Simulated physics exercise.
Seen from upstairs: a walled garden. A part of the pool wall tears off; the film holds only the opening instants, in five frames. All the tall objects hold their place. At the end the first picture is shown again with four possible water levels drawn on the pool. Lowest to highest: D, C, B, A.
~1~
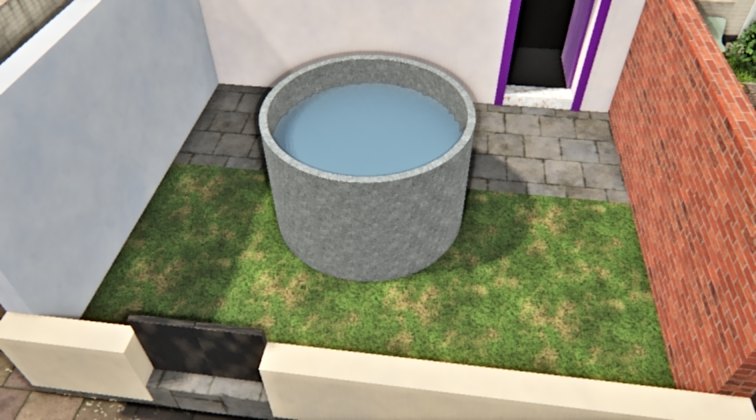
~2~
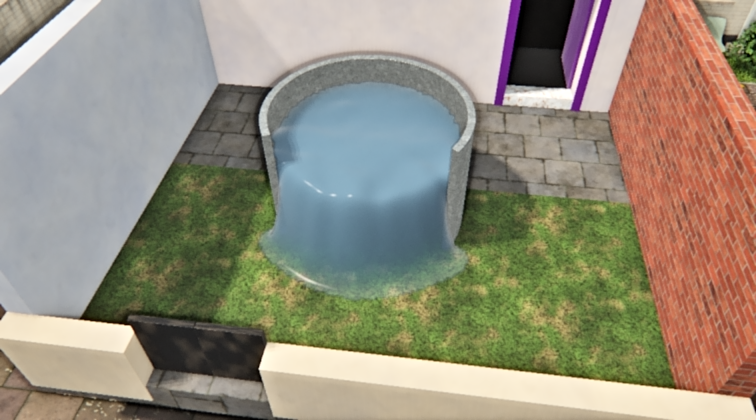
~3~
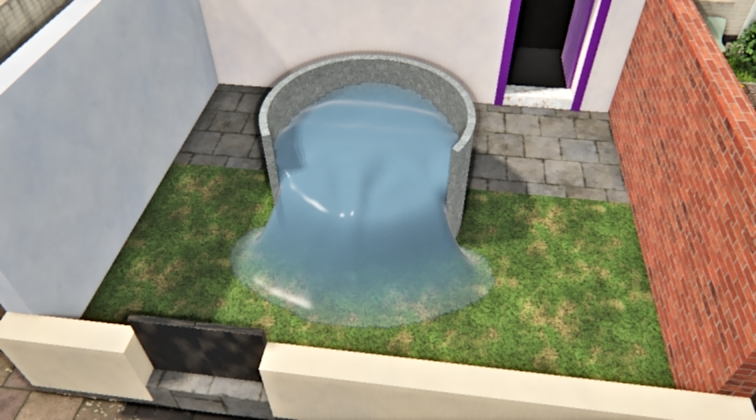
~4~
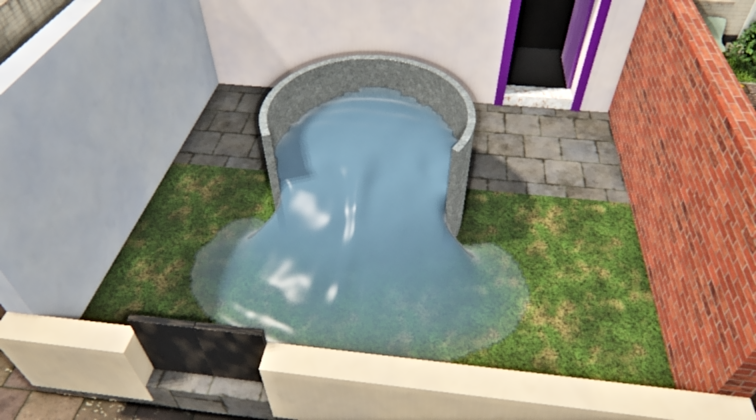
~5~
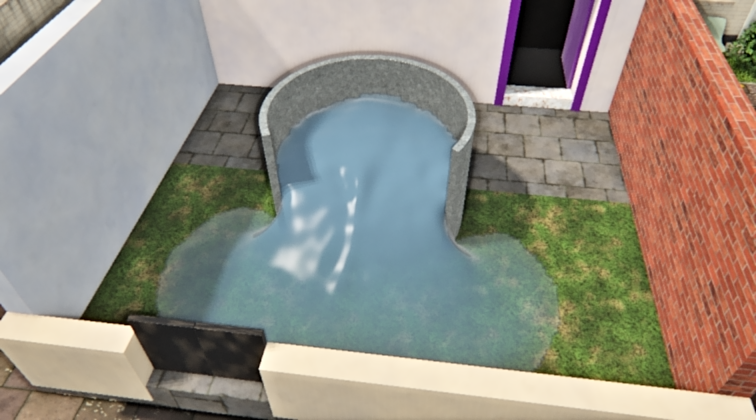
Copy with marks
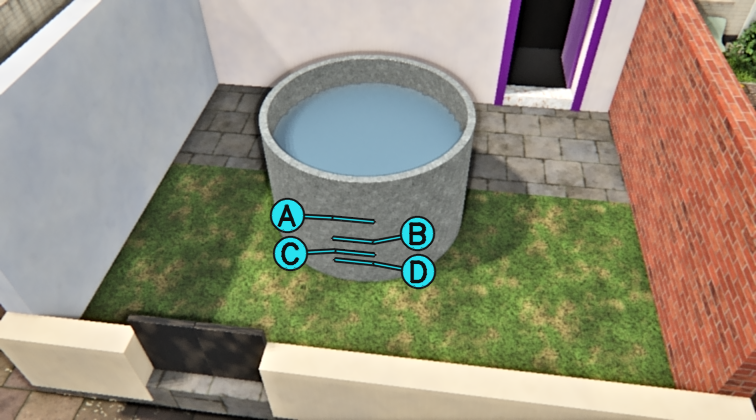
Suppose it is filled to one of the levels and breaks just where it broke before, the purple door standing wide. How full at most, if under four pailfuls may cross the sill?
Level A.
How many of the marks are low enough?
All four.
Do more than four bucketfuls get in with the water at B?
No.
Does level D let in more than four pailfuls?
No, not at all.
On the marked copy, A at (352, 219); B at (353, 240); C at (354, 252); D at (354, 261); from the bottom up D, C, B, A.
With A, a splash gets over, under a bucket.
With B, nothing gets over.
With C, nothing gets over.
With D, nothing gets over.
